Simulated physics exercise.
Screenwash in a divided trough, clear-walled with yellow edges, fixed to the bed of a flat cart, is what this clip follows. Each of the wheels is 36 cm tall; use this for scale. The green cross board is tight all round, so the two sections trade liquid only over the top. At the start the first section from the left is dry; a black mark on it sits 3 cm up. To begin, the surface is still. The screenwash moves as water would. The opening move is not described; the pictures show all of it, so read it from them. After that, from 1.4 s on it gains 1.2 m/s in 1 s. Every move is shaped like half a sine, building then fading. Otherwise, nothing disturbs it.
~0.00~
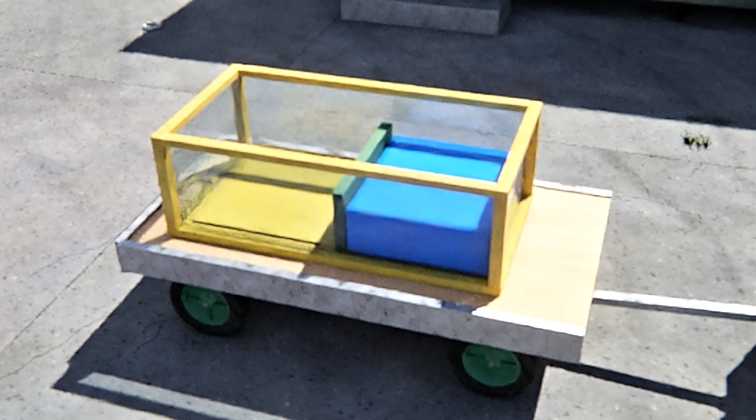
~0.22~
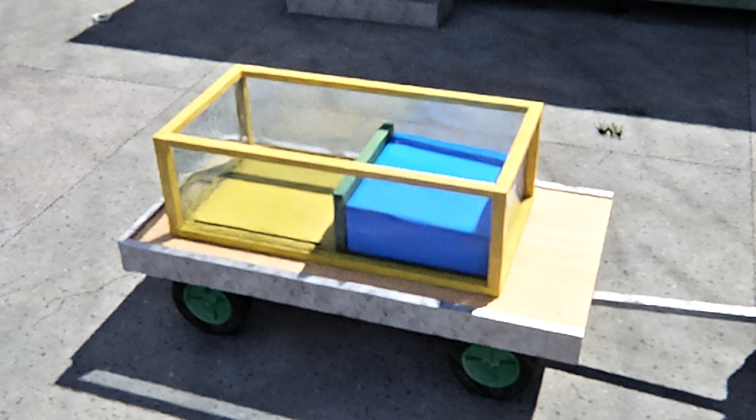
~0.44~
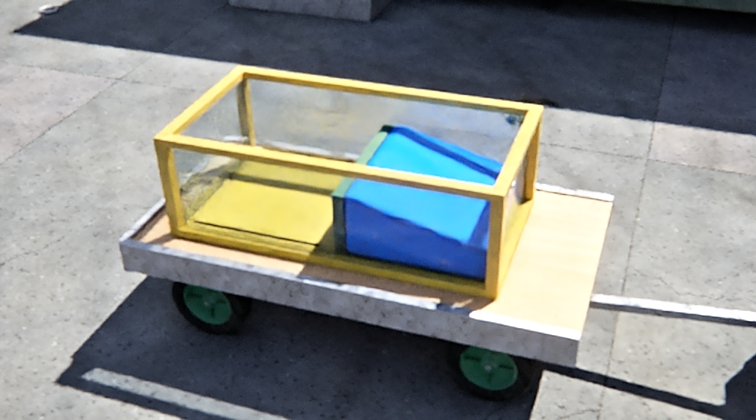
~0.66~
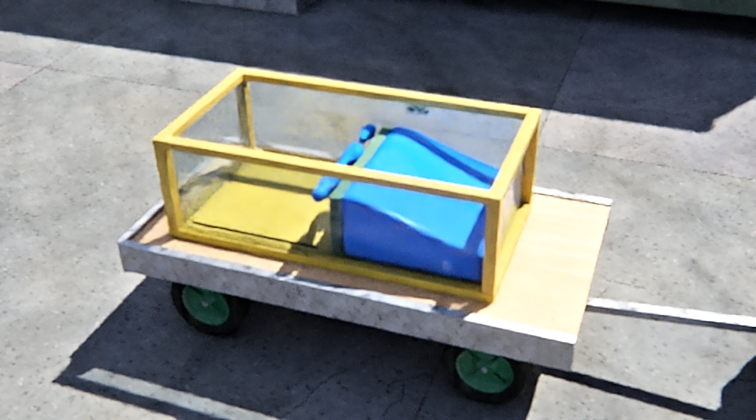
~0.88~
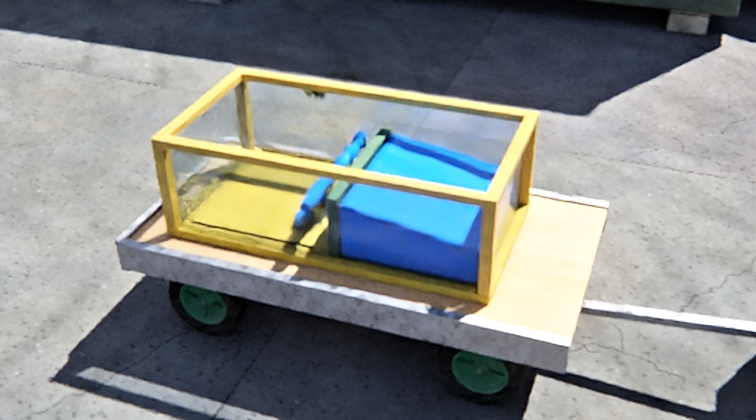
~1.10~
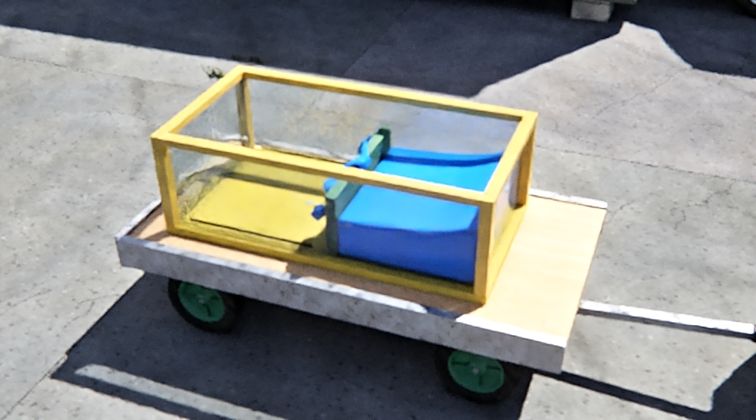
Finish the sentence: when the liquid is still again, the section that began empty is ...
... partly filled, under its line.
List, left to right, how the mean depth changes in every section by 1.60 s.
From the left, in cm: 0 and 0.
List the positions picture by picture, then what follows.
Levels, left to right, dry, (416, 209); board top at (337, 195); the front is on the right, levels are read along the near wall; a wheel hub at (202, 308), in the first frame.
Levels, left to right, dry, (416, 208), in the second frame.
Levels, left to right, dry, (415, 211), in the third frame.
Levels, left to right, dry, (412, 214), in the fourth frame.
Levels, left to right, barely wet, (409, 216), in the fifth frame.
Levels, left to right, barely wet, (406, 216); a wheel hub at (198, 305), in the sixth frame.
After 1.60 s the sections hold 0, 22 cm, left to right.
After 2.20 s the sections hold 1, 21 cm, left to right.
After 2.90 s the sections hold 1, 21 cm, left to right.
After 5.39 s the sections hold 1, 21 cm, left to right.
